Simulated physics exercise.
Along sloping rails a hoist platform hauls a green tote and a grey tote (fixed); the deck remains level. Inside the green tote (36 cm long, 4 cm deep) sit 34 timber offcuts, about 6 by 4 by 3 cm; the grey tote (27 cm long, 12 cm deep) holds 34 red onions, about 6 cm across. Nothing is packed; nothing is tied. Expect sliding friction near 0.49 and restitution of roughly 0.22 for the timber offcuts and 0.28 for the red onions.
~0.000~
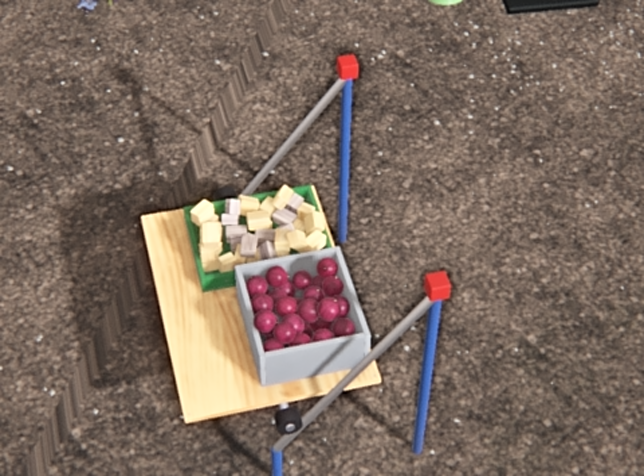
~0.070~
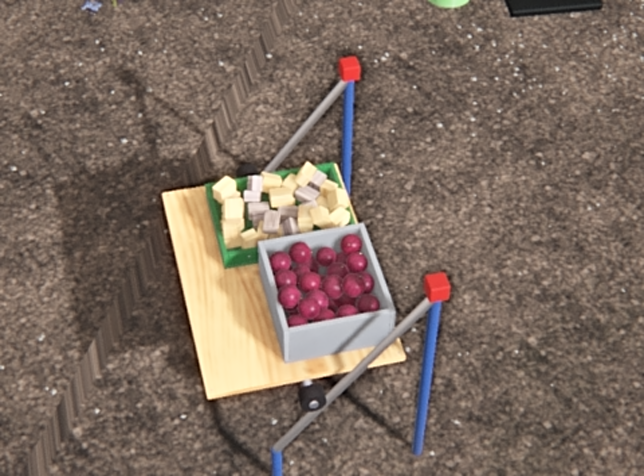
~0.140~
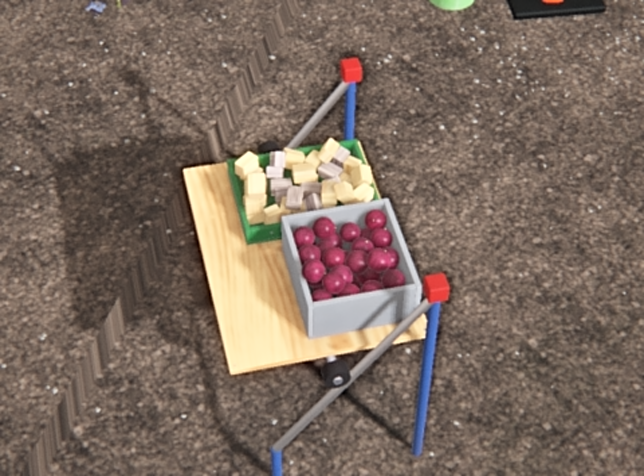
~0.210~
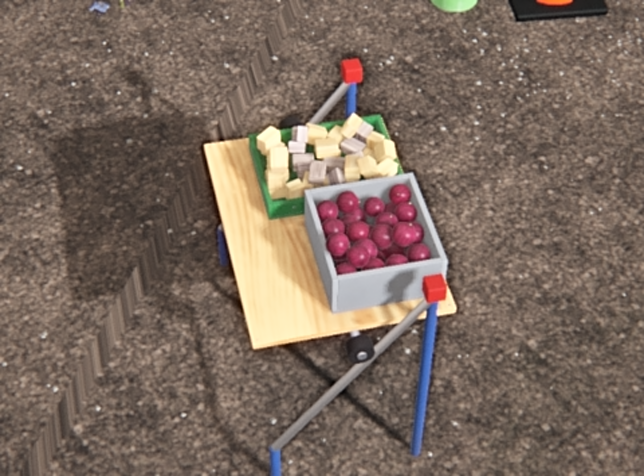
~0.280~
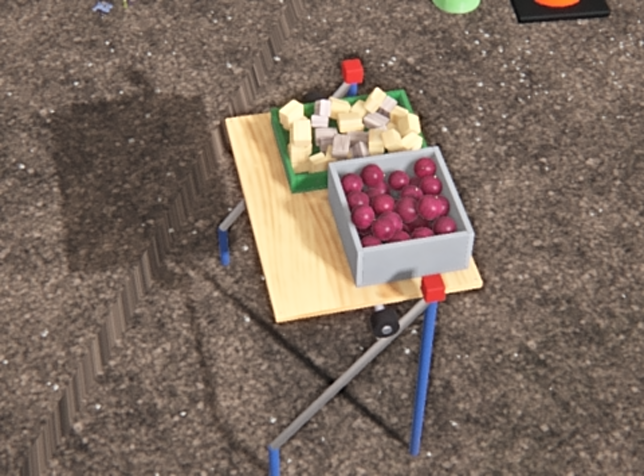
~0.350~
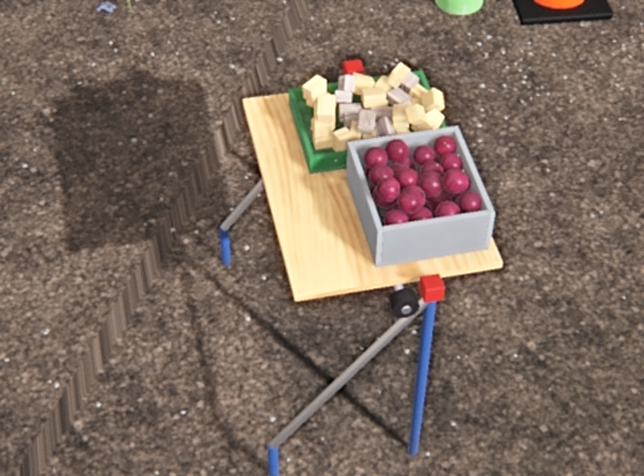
The footage shows a wooden platform carrying a green tote of pale and greyish blocks and a grey tote of round, dark red onions, sliding steadily up sloping rails toward the upper right, with both totes riding along in place.
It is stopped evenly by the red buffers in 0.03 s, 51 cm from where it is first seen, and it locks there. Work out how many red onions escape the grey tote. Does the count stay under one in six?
Yes, it stays under a sixth.
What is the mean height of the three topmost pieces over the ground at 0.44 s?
About 94 cm.
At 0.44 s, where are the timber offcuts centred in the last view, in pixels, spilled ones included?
Centre: About (396, 100) px.
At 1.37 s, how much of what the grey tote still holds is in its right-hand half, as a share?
Some 60 per cent.
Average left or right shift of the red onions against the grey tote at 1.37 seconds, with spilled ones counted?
On average they sit some 6 cm further right.
After 0.44 s, 1 of 34 out of the green tote and 0 of 34 out of the grey tote.
After 0.60 s, 10 of 34 out of the green tote and 1 of 34 out of the grey tote.
After 0.82 s, 13 of 34 out of the green tote and 2 of 34 out of the grey tote.
When it is over (at 1.37 s), 13 of 34 out of the green tote and 2 of 34 out of the grey tote. Asked share, 2 of 34, 6 per cent.
